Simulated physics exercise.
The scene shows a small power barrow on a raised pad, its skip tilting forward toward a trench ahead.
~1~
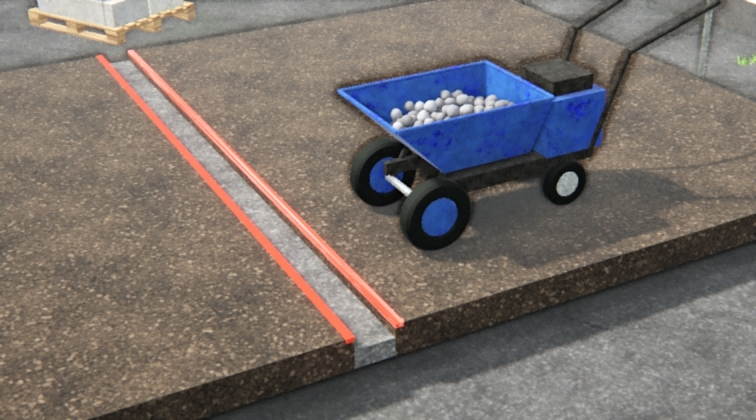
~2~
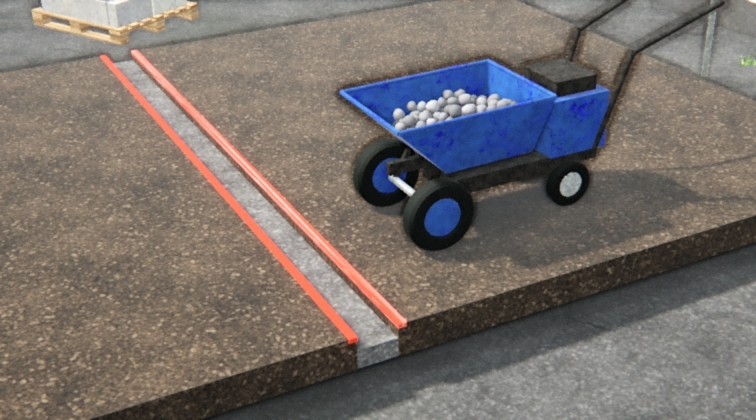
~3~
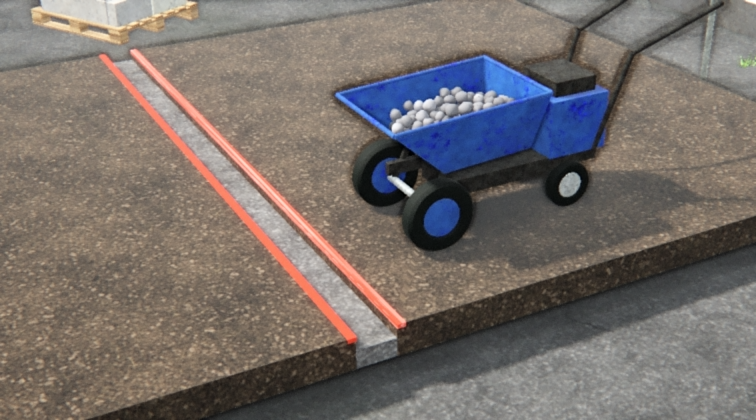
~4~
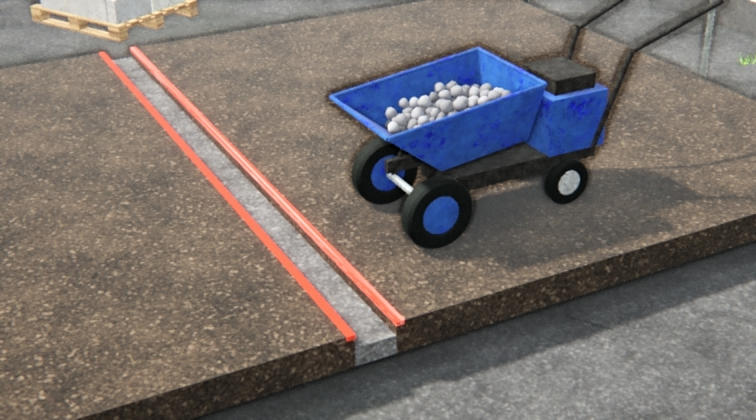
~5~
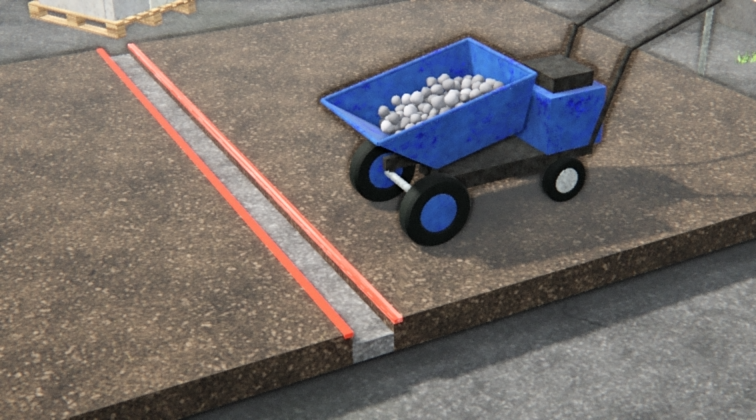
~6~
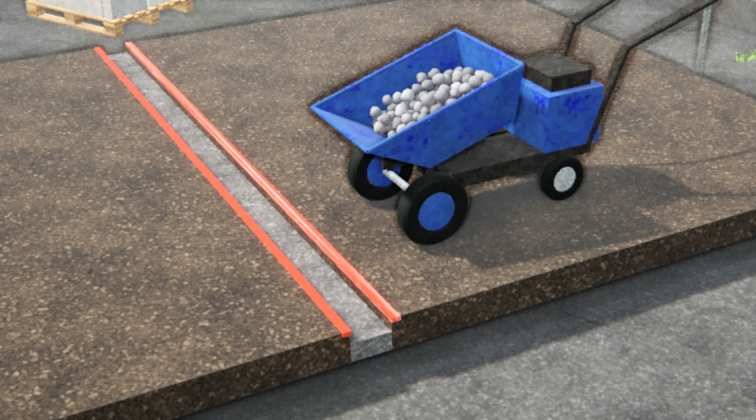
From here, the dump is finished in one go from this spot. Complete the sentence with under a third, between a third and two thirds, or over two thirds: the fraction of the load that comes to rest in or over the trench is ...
It is between a third and two thirds.
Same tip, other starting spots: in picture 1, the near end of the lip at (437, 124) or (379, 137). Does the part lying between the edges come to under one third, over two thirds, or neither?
In the first case the middle third, in the second case under a third.
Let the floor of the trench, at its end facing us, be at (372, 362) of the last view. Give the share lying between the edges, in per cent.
That would give roughly 70 percent.
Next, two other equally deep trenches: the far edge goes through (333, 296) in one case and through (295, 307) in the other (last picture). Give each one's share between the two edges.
20 % then 70 %, roughly.
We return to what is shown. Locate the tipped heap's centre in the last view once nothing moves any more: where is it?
Last view, centre at rest - approx. (285, 245).
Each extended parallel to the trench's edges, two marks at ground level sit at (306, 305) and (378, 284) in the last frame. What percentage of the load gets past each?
Roughly 20 and 70 %.
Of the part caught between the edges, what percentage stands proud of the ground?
Estimate: Close to 40 in a hundred.
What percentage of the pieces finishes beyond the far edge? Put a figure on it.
About 30 per cent.
Shortly afterwards, skip tipped steeply; the whole lot in the skip.
Next, skip tipped right over; near half in the skip; near a third in or heaped over the trench; a little beyond it.
Some moments later, skip tipped right over; near a quarter in the skip; near half in or heaped over the trench; near a quarter beyond it.
In the end, skip tipped right over; near a quarter in the skip; near half in or heaped over the trench; near a quarter beyond it.
